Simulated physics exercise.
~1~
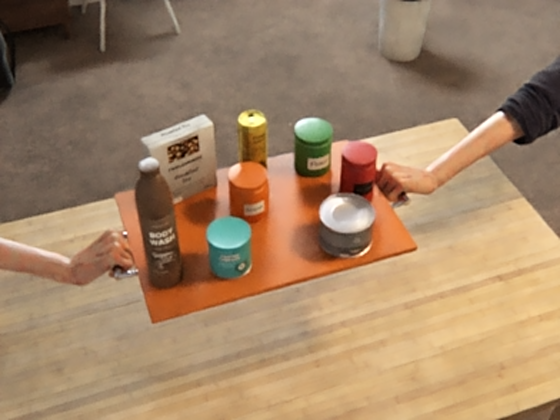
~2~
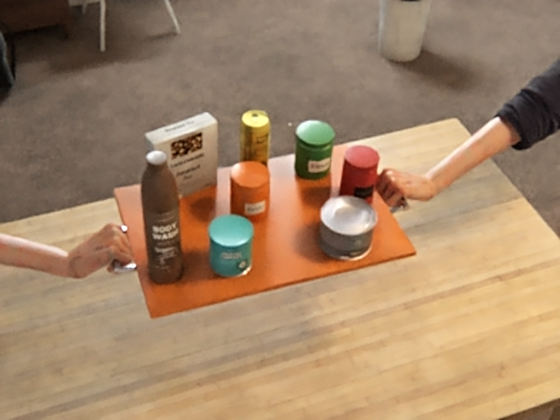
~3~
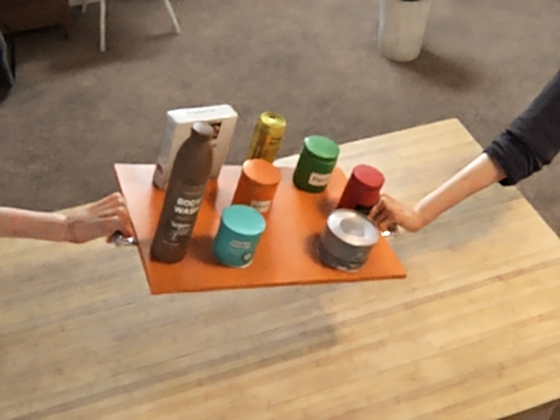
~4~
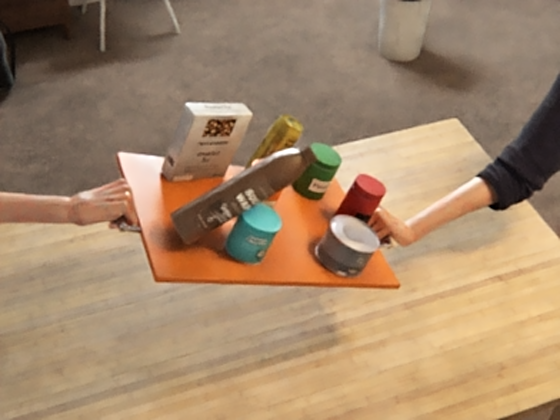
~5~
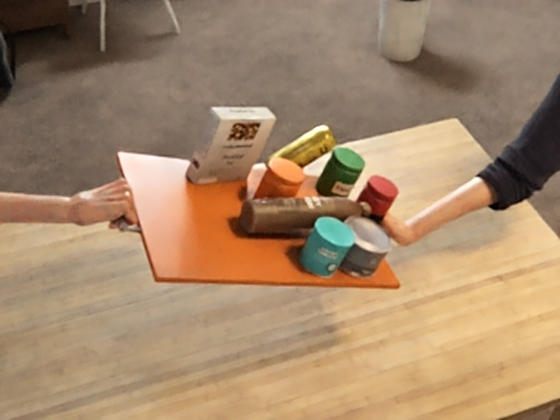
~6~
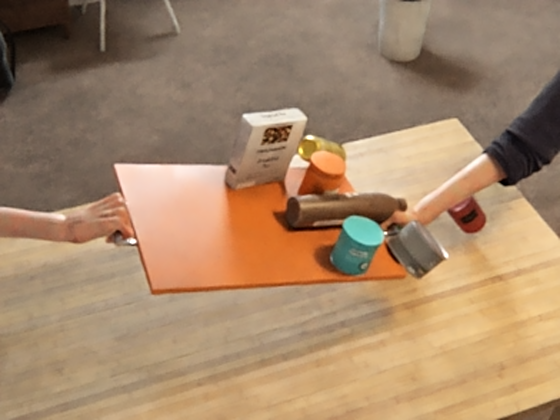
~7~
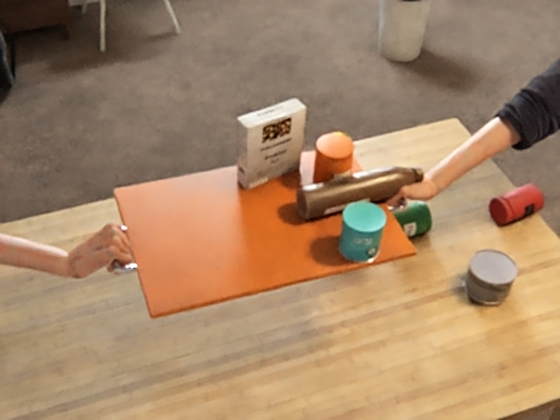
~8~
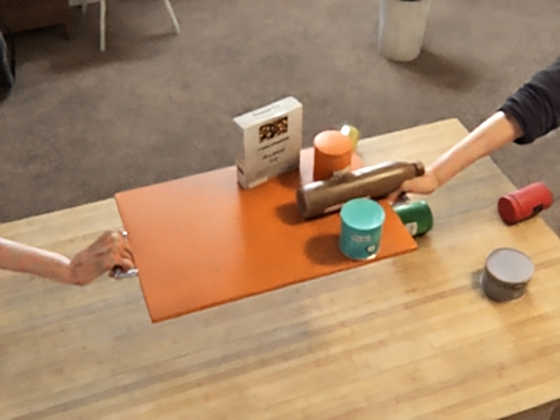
An orange tray held by a hand at each side, seen from above over a wooden table, carries a brown bottle and turquoise tin at left, a white packet and yellow can behind, an orange jar mid-tray, and green and red jars and a grey tub at right. The hands tip its right edge down, and the bottle leans, then topples. Everything slides right; the red jar drops off, followed by the can, tub and green jar. The tray levels. The bottle lies beside the upright tin, packet and orange jar, while the red jar, green jar and tub rest on the table.
